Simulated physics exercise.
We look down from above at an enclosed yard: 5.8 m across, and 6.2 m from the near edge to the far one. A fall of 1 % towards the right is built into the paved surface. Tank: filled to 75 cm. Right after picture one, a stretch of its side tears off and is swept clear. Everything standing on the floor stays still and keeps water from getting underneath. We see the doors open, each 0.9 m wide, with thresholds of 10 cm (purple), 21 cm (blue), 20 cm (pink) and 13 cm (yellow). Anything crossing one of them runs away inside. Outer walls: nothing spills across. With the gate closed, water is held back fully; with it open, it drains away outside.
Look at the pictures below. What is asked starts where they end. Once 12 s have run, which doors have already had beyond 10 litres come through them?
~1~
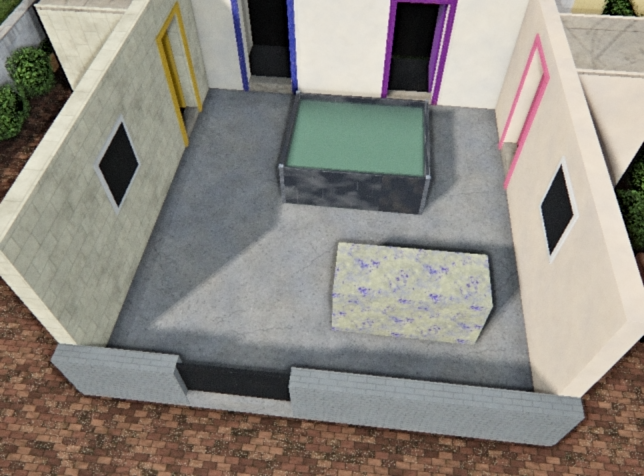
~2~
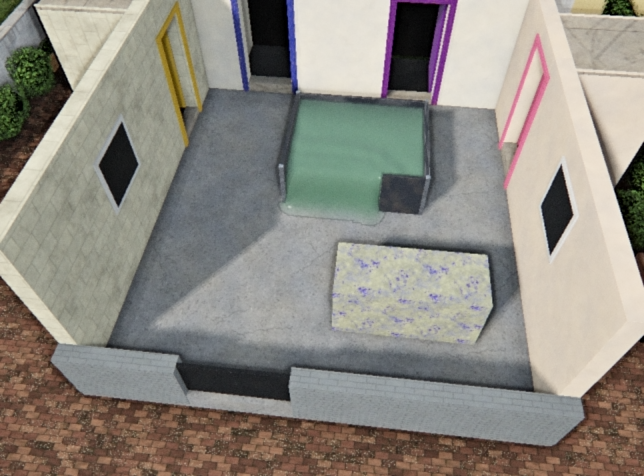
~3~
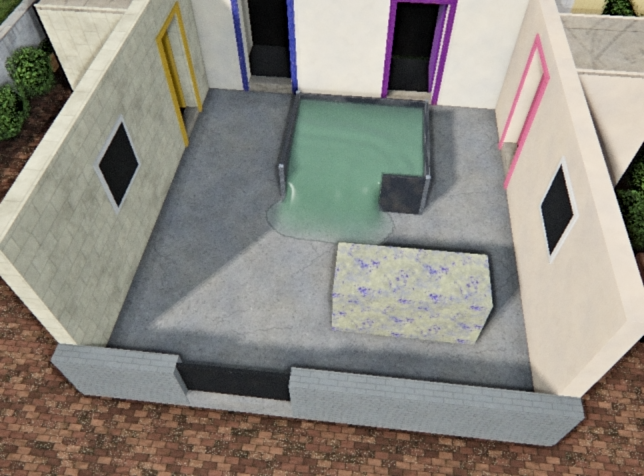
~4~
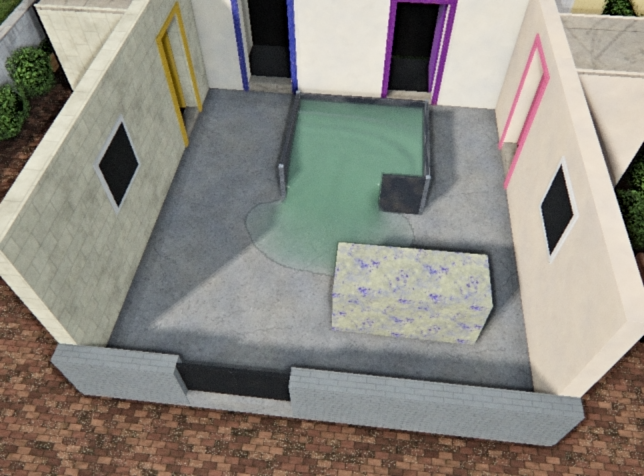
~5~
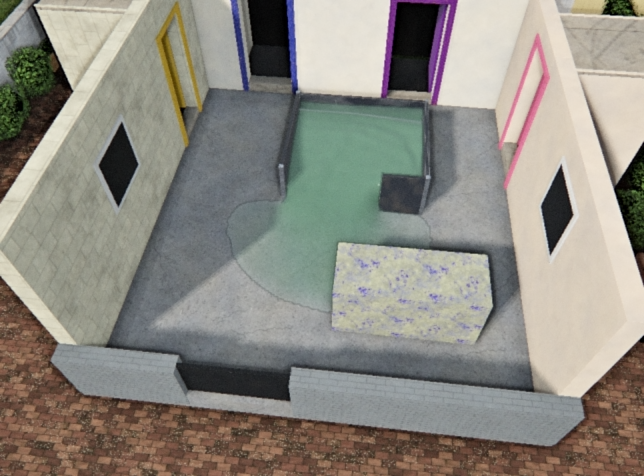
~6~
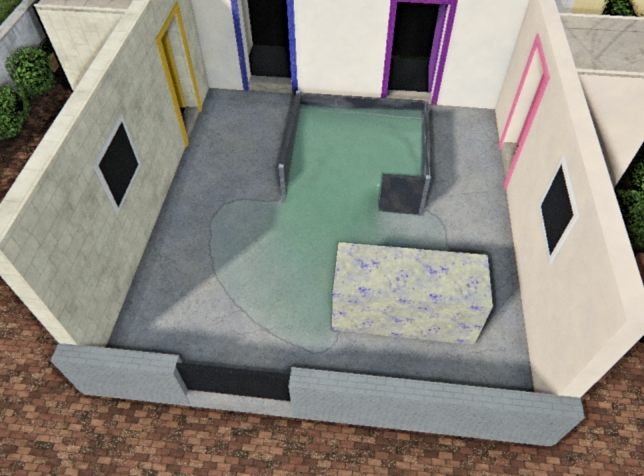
In the end the purple door overshoots the limit. The blue door undershoots the limit. The pink door undershoots the limit. The yellow door undershoots the limit.
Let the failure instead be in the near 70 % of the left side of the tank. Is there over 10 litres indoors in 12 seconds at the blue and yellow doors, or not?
Then: Blue below, yellow above.
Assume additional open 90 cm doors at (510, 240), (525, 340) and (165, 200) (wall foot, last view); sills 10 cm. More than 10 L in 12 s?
Per doorway, in order: Sufficient / sufficient / insufficient.
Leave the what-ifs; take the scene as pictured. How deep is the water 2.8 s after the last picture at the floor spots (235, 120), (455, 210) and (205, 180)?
Around 0 cm, 3 cm and 0 cm, in the order given.
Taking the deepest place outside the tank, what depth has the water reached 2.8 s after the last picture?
It tops out at some 28 cm.
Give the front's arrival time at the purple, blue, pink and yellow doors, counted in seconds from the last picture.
Door times: Purple 3.4 s / blue 4.5 s / pink 1.6 s / yellow 3.4 s.
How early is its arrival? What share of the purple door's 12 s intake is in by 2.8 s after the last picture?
Roughly 0 percent is in by then.
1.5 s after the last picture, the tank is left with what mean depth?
I'd put the mean depth near 30 centimetres.
Then, 0.7 s after the last picture water covers 35 % of the floor and is deepest (44 cm) near (348, 281); purple door not reached, blue door not reached, pink door not reached, yellow door not reached.
Then, 1.5 s after the last picture water covers 55 % of the floor and is deepest (60 cm) near (111, 369); purple door not reached, blue door not reached, pink door not reached, yellow door not reached.
Then, 2.8 s after the last picture water covers 65 % of the floor and is deepest (28 cm) near (216, 381); purple door not reached, blue door not reached, pink door 6 cm at the sill, 0 L in, yellow door not reached.
Then, 6.3 s after the last picture water covers 100 % of the floor and is deepest (19 cm) near (372, 127); purple door 14 cm at the sill, 0 L in, blue door 14 cm at the sill, 0 L in, pink door 6 cm at the sill, 0 L in, yellow door 3 cm at the sill, 0 L in.
Then, 11.3 s after the last picture water covers 100 % of the floor and is deepest (18 cm) near (493, 118); purple door 13 cm at the sill, 57 L in, blue door 11 cm at the sill, 0 L in, pink door 14 cm at the sill, 0 L in, yellow door 9 cm at the sill, 1 L in.
